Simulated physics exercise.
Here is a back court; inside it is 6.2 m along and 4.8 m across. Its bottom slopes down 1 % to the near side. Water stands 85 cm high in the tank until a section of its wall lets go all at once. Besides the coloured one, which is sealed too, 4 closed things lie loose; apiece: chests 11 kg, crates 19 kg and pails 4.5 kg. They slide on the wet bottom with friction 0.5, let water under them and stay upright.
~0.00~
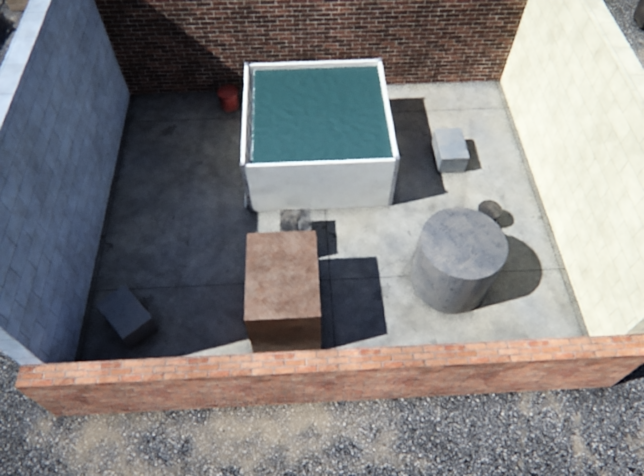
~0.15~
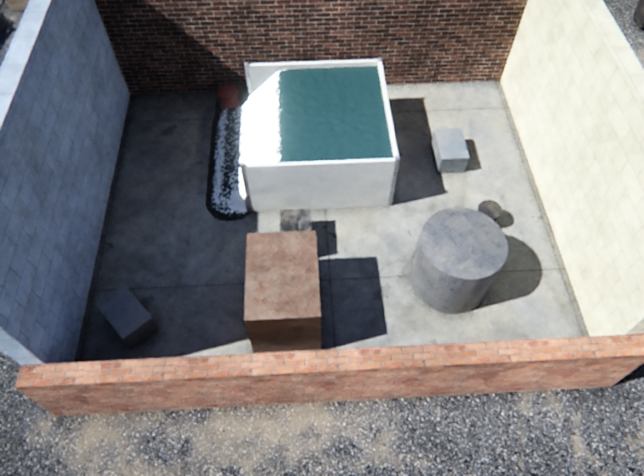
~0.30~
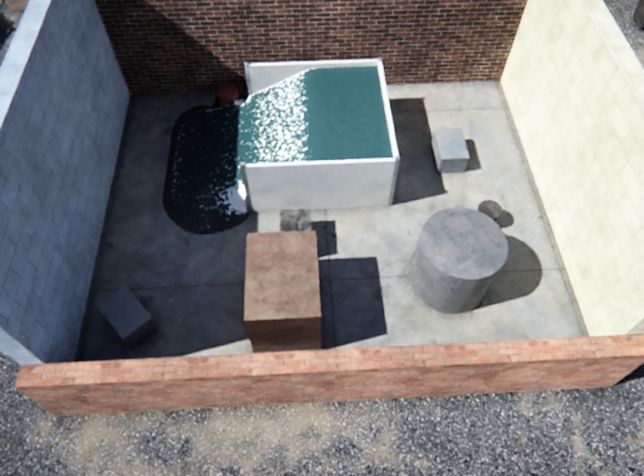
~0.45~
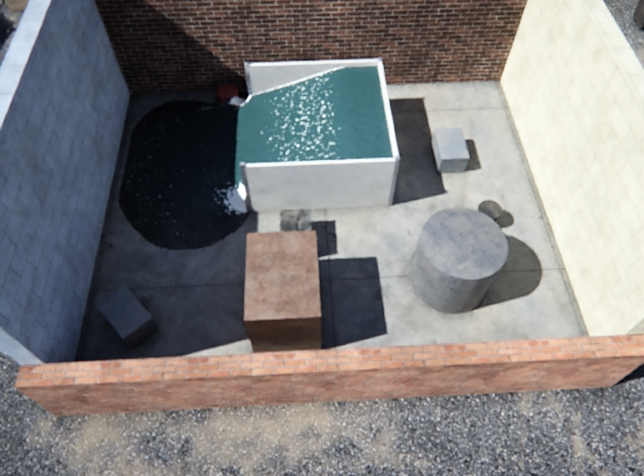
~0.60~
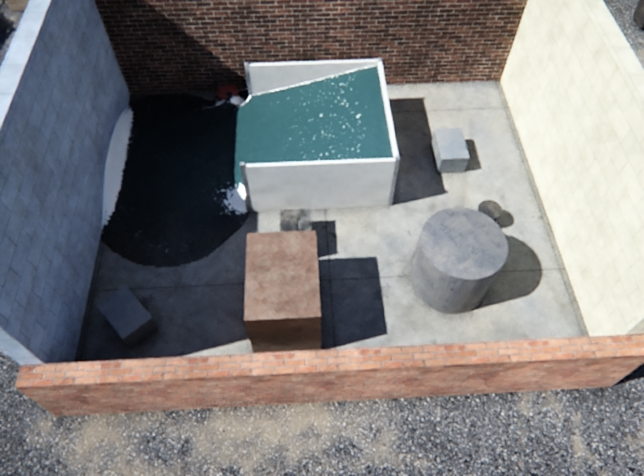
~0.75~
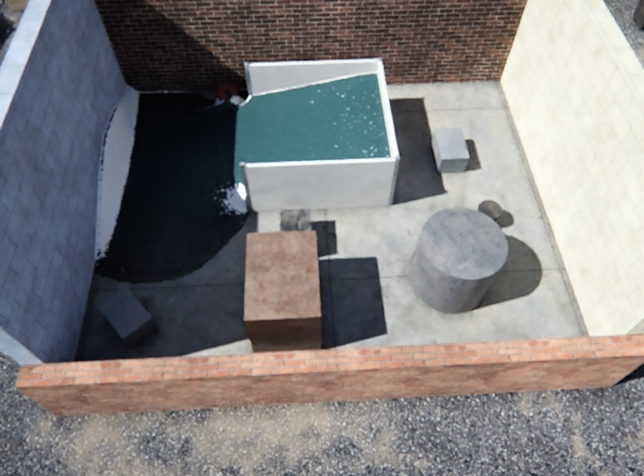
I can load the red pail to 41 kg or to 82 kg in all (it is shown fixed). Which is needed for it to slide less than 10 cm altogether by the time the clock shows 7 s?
Verdict: Only the higher weight holds it.
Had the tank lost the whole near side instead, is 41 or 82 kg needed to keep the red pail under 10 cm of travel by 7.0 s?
Then the smaller load will do.
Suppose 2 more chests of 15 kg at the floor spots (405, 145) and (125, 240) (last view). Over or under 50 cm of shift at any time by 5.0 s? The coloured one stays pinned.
In that order: Less, past it.
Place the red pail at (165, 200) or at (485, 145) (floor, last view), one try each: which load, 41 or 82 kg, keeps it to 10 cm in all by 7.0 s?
In that order: Only the larger holds; either load holds.
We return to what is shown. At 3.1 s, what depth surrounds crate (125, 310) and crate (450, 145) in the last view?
Roughly 22 and 0 cm.
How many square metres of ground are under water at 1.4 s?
About 12.0 m2.
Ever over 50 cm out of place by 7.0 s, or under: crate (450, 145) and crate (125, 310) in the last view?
In that order: Short of it, past it.
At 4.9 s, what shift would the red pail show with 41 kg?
About 120 cm.
After 1.4 s the red pail would be 0 cm from its start with 41 kg and 0 cm from its start with 82 kg; 9 cm of water round it then.
After 3.1 s the red pail would be 60 cm from its start with 41 kg and 0 cm from its start with 82 kg; 22 cm of water round it then.
After 4.9 s the red pail would be 120 cm from its start with 41 kg and 0 cm from its start with 82 kg; 9 cm of water round it then.
After 7.0 s the red pail would be 120 cm from its start with 41 kg and 0 cm from its start with 82 kg; 12 cm of water round it then.
